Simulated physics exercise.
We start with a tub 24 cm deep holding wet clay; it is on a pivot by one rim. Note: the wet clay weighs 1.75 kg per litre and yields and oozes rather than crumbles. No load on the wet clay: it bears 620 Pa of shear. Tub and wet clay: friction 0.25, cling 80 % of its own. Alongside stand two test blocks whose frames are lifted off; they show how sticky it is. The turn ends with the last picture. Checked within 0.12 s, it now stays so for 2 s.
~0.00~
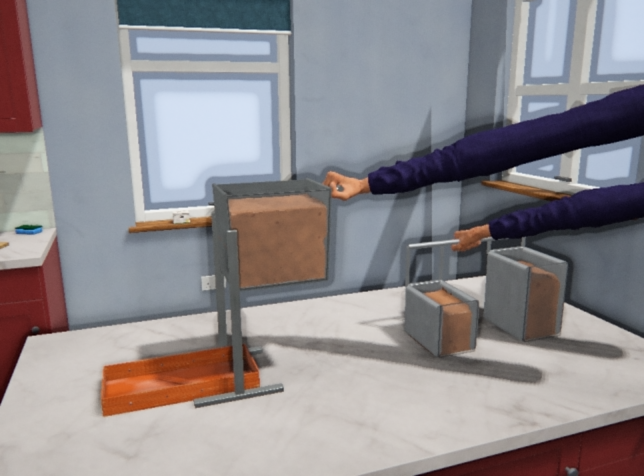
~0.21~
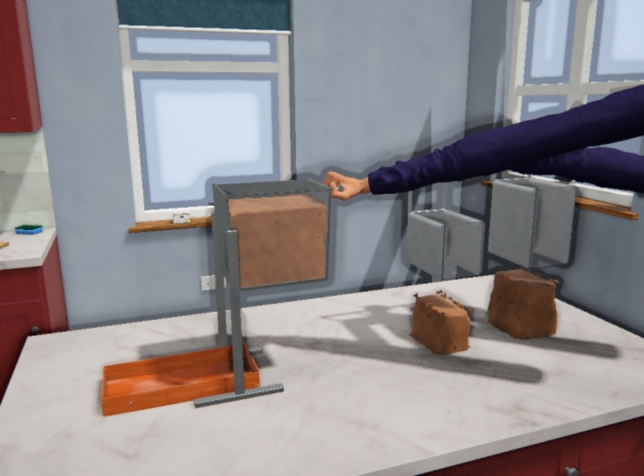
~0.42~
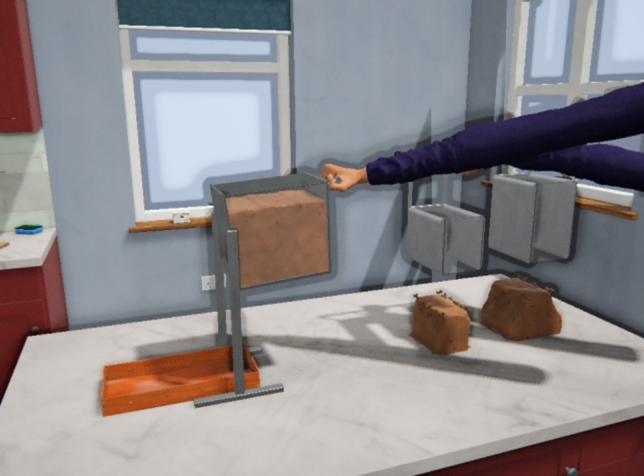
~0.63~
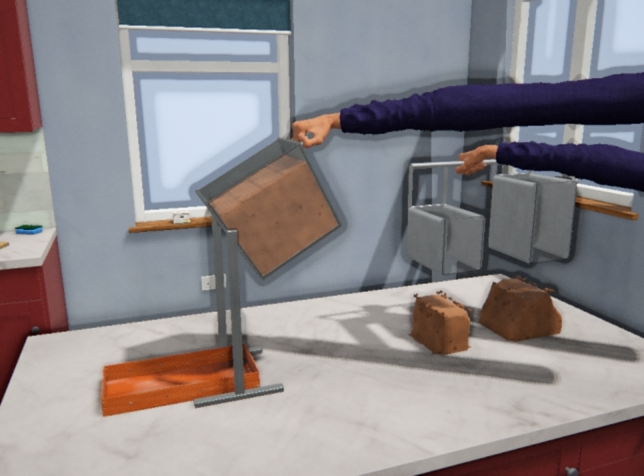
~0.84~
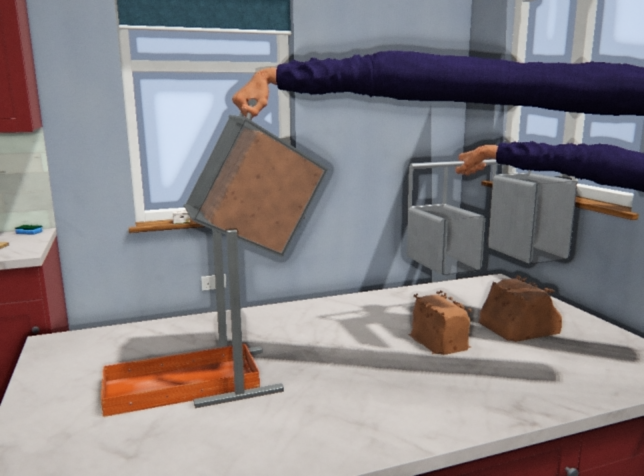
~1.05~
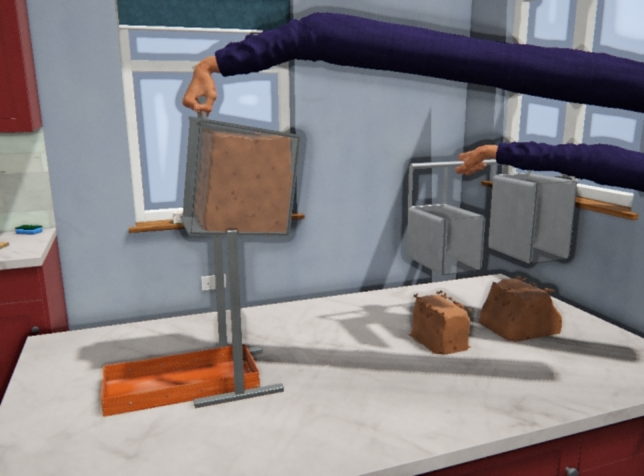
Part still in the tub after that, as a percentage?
Close to 70 %.
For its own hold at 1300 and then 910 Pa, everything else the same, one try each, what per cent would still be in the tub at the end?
Respectively 100 % and 100 %.
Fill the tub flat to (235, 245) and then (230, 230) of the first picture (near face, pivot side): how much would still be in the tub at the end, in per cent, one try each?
The first fill leaves 100 % in the tub and the second leaves 100 %.
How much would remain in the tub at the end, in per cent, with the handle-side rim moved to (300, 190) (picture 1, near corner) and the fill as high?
Remaining in tub at end: Approx. 100 %.
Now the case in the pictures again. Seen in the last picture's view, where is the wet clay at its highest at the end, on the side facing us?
Roughly at pixel (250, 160).
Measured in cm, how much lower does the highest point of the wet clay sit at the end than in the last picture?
Roughly 7 cm.
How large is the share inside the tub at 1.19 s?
Around 100 per cent.
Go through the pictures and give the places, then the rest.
Handle-side rim at (328, 189), tilt 0 degrees; top of the wet clay at (314, 206); blocks stand 14 cm, 21 cm (left to right), in the first picture.
Handle-side rim at (328, 189), tilt 0 degrees; top of the wet clay at (314, 206); blocks stand 14 cm, 19 cm (left to right), in the second picture.
Handle-side rim at (325, 182), tilt 4 degrees; top of the wet clay at (320, 200); blocks stand 13 cm, 15 cm (left to right), in the third picture.
Handle-side rim at (297, 145), tilt 30 degrees; top of the wet clay at (301, 164); blocks stand 13 cm, 15 cm (left to right), in the fourth picture.
Handle-side rim at (244, 121), tilt 60 degrees; top of the wet clay at (263, 135); blocks stand 13 cm, 15 cm (left to right), in the fifth picture.
Handle-side rim at (199, 122), tilt 82 degrees; top of the wet clay at (218, 134); blocks stand 13 cm, 15 cm (left to right), in the sixth picture.
After 1.19 s, the tub is at 82 degrees and holds 100 %.
After 1.36 s, the tub is at 82 degrees and holds 88 %.
After 1.53 s, the tub is at 82 degrees and holds 76 %.
After 1.70 s, the tub is at 82 degrees and holds 70 %.
After 3.05 s, at the end, the tub is at 82 degrees and holds 70 %.
